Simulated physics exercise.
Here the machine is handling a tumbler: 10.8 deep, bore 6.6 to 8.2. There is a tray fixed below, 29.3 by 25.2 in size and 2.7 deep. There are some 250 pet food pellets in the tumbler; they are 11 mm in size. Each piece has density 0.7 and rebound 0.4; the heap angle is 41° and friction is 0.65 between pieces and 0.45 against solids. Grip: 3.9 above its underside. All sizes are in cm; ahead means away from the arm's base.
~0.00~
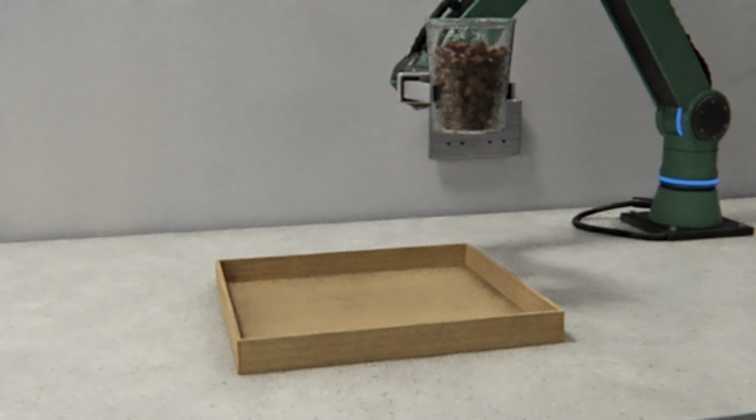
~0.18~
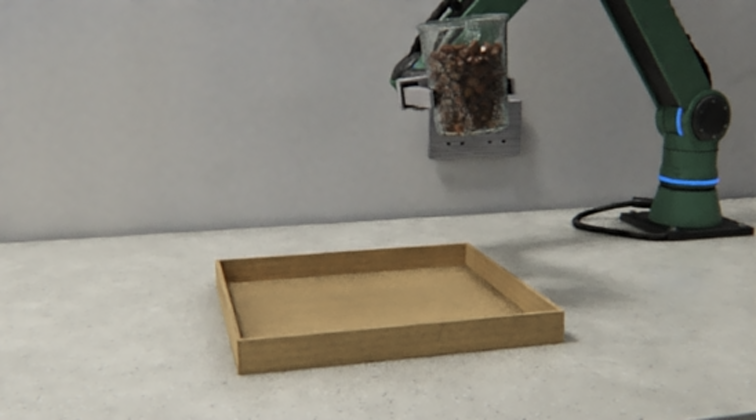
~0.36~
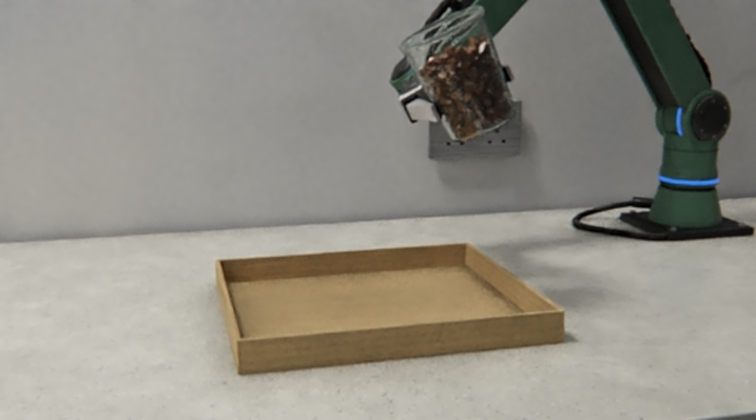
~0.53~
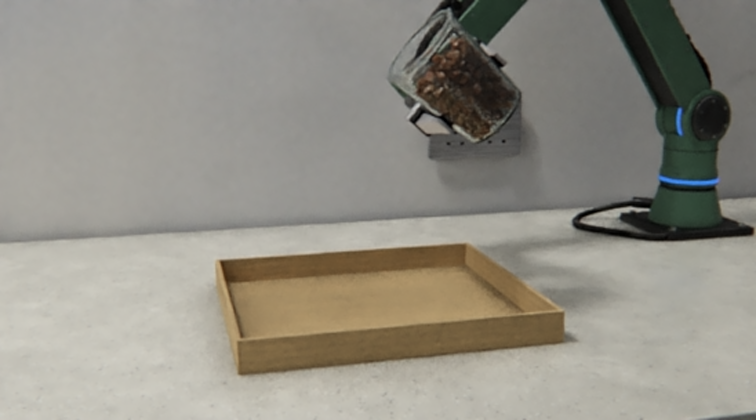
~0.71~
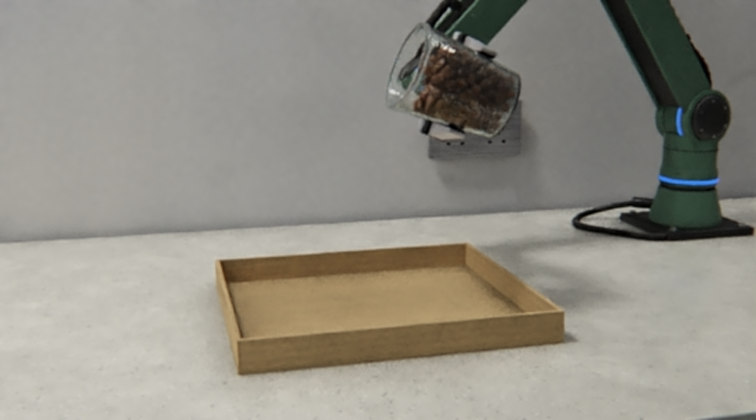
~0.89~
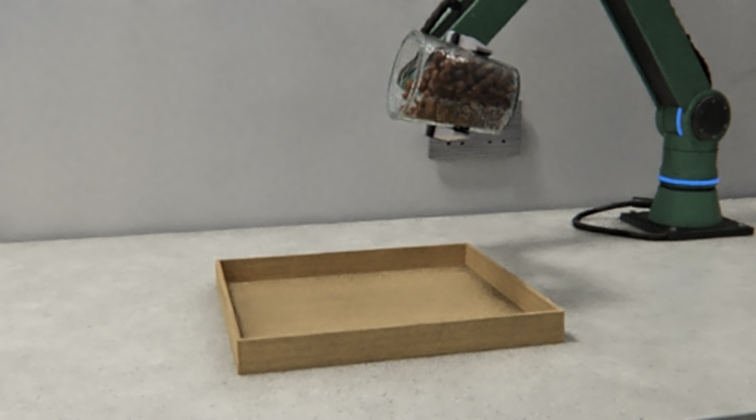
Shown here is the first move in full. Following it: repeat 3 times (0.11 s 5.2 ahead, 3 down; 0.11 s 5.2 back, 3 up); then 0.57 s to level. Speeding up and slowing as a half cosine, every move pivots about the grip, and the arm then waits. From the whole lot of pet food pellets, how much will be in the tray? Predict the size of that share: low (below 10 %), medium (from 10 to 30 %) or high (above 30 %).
Predicted share: High.
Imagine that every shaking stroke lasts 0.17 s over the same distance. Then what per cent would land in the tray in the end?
That change gives some 15 percent.
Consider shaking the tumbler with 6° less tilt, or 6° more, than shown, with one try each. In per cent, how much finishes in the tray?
About 25 per cent for the first try and 55 per cent for the second.
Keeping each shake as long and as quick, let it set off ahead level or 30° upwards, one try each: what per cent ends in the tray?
70 and 80 %.
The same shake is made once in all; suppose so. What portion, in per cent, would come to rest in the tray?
Near 15 per cent.
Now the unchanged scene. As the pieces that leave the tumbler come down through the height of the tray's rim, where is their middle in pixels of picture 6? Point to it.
Their middle sits near (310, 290).
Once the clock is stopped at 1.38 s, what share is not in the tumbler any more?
I'd say some 30 percent.
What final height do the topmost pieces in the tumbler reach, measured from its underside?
It reaches close to 9.0 cm in the end.
After 1.38 s, tilted 75° forward, highest piece 24 above the table; 178 in the tumbler, 37 in the tray, 3 on the table or floor, 34 in flight or on a rim.
After 1.87 s, tilted 30° forward, highest piece 26 above the table; 144 in the tumbler, 101 in the tray, 7 on the table or floor.
After 2.32 s, level, highest piece 28 above the table; 144 in the tumbler, 101 in the tray, 7 on the table or floor.
After 3.37 s, level, highest piece 27 above the table; 144 in the tumbler, 101 in the tray, 7 on the table or floor.
In the end, 144 in the tumbler, 101 in the tray, 7 on the table or floor. That is 40 % in the tray.
